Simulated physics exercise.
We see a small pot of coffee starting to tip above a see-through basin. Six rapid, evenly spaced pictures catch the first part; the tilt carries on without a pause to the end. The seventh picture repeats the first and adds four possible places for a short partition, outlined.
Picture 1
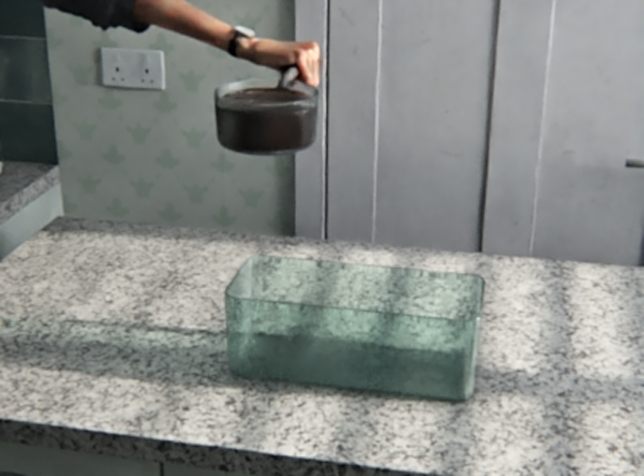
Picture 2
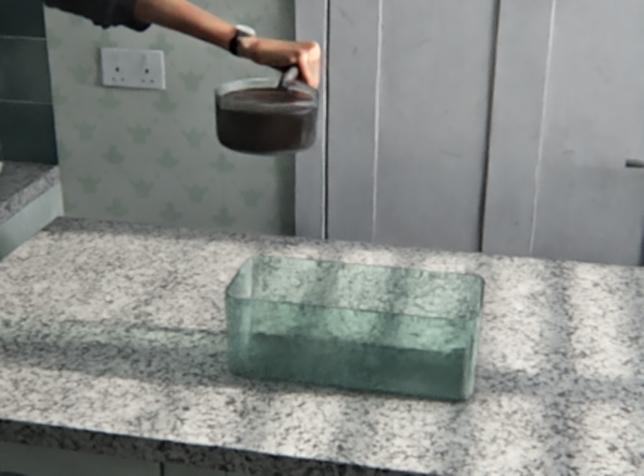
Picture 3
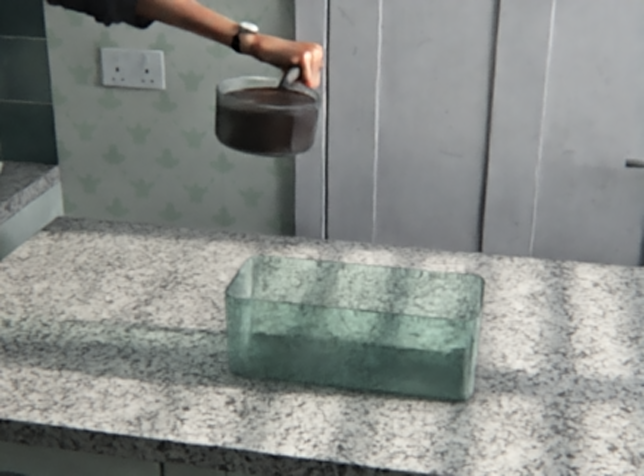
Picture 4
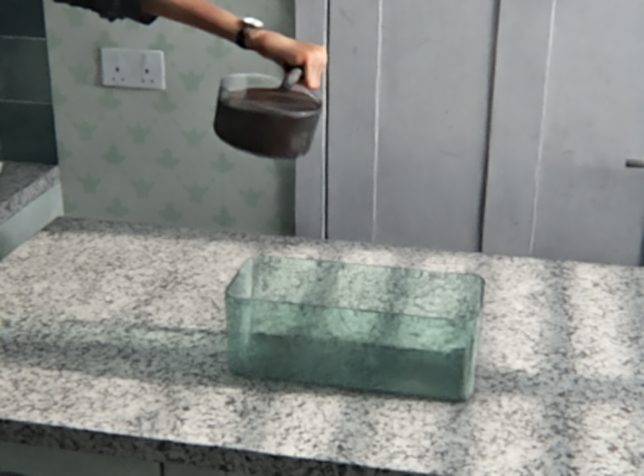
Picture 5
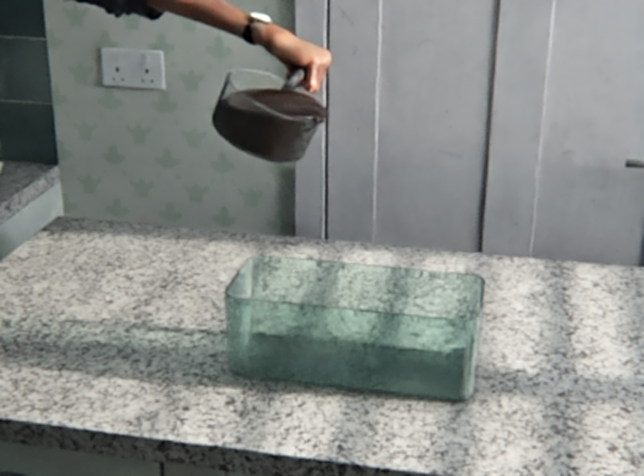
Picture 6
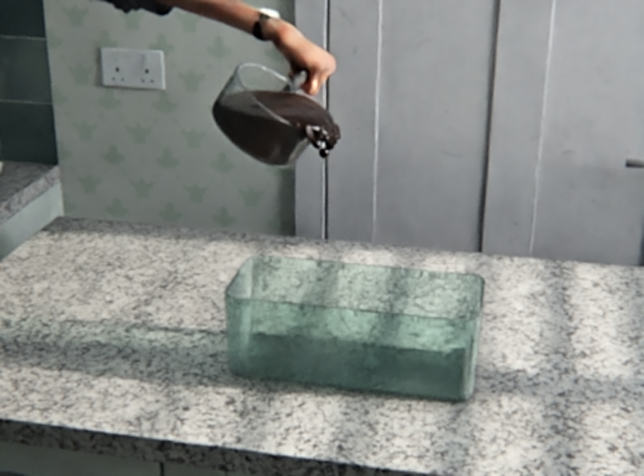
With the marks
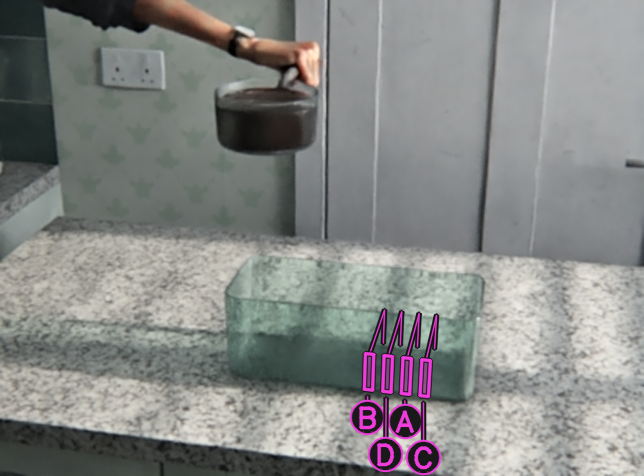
In a kitchen with a speckled stone counter, a hand holds a small pot of dark coffee upright above a see-through greenish basin, then gradually tilts it to the right until coffee starts coming over the lip.
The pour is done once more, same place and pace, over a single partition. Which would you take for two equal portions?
Position B does it best.
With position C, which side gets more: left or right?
The left side.
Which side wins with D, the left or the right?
More ends on the left.
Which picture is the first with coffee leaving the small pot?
Picture 5.
On the marked copy, A at (404, 400); B at (367, 395); C at (423, 402); D at (386, 398).
With A, about 94 % ends left of the wall and 3 % right of it; 3 % is lost outside.
With B, about 49 % ends left of the wall and 50 % right of it.
With C, about 93 % ends left of the wall and 5 % right of it.
With D, about 79 % ends left of the wall and 16 % right of it; 4 % is lost outside.
